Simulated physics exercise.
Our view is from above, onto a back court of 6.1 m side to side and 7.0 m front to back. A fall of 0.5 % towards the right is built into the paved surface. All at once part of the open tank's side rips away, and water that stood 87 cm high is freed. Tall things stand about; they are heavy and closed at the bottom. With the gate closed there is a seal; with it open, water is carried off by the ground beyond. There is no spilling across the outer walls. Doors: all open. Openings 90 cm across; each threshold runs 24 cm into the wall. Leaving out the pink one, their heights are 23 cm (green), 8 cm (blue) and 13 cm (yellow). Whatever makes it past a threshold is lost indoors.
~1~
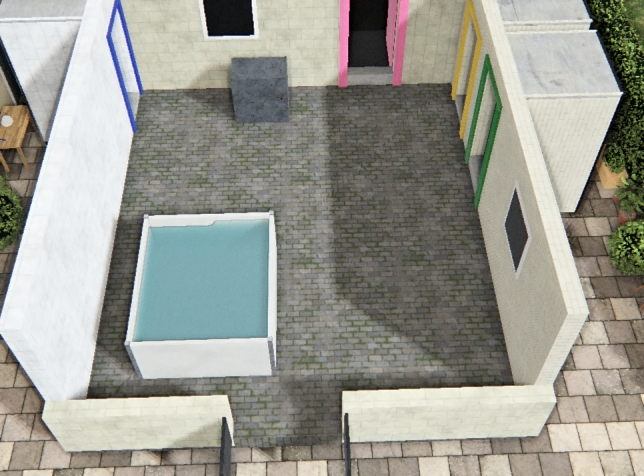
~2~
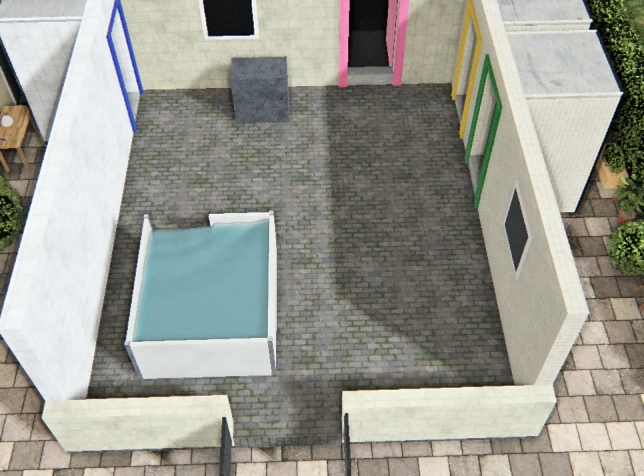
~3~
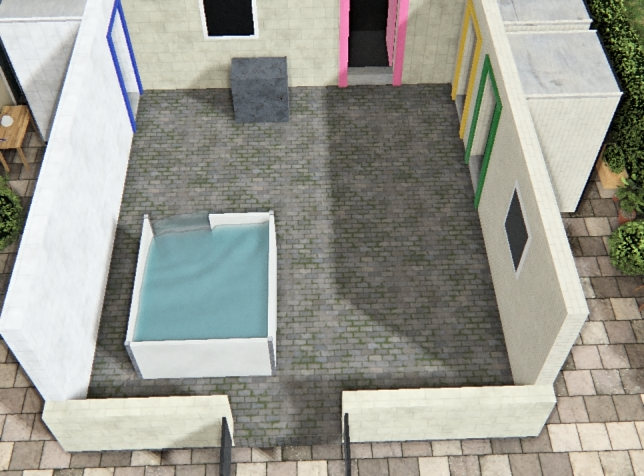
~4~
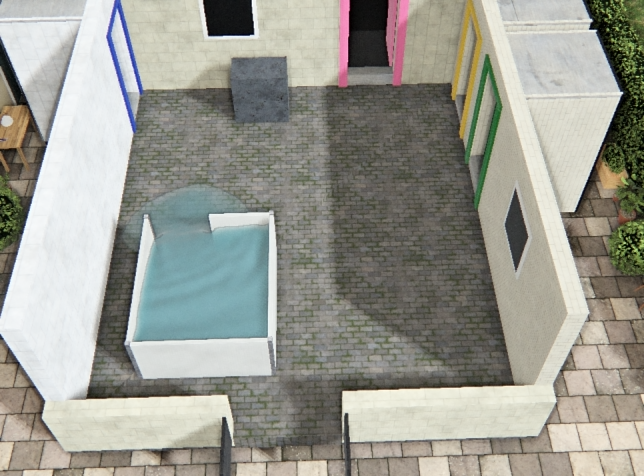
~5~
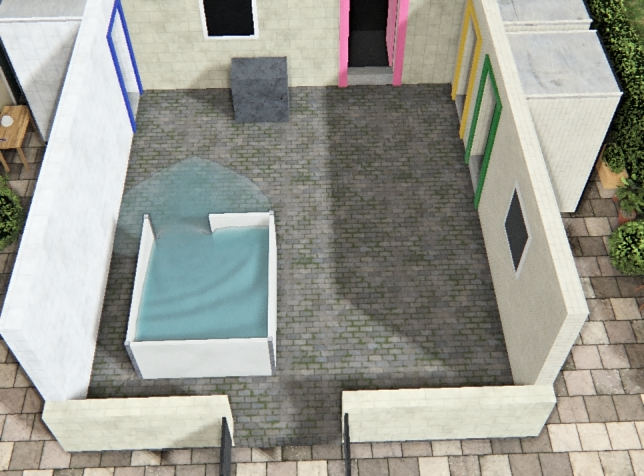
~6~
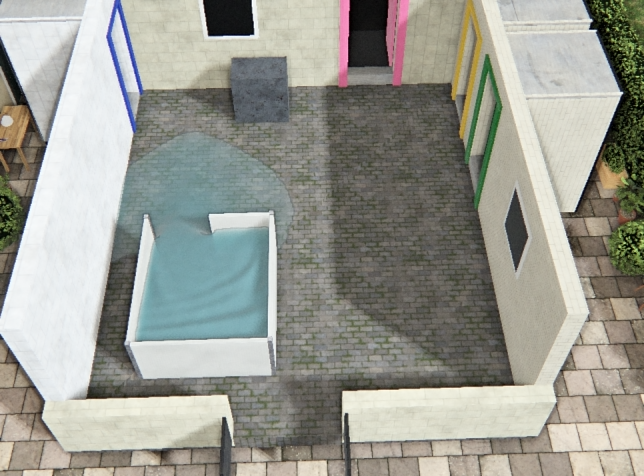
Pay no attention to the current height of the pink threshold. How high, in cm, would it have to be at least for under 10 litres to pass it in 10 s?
At least about 10 cm.
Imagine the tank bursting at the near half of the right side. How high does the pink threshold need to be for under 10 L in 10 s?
That way, roughly 20 cm.
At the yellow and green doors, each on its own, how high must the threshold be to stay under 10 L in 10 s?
Roughly 25 cm for the yellow door and roughly 9.0 cm for the green door.
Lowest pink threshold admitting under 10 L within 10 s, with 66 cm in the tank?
Something near 7.5 cm should do.
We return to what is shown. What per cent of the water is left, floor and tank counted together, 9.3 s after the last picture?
Roughly 82 per cent of the water.
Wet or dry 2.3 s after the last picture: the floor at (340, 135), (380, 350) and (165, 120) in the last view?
So the three spots come out swamped, spared, swamped, in that order.
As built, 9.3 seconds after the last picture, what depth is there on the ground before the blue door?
Roughly 10.0 cm deep.
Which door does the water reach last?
That would be the green door.
Then, 0.7 s after the last picture water covers 30 % of the floor, deepest (46 cm) near (180, 248); it has not reached the pink door.
Then, 2.3 s after the last picture water covers 45 % of the floor, deepest (38 cm) near (150, 94); 14 cm at the pink door, 0 litres in over its 25 cm threshold.
Then, 9.3 s after the last picture water covers 95 % of the floor, deepest (14 cm) near (508, 401); 11 cm at the pink door, 0 litres in over its 25 cm threshold.
At the pink door as built, the water peaked near 14 cm, 2.3 s after the last picture.
With a threshold of 8.5 cm, 19 litres would have come in within the 10 s; with 11.5 cm, 4 litres. So under 10 litres takes about 10 cm.
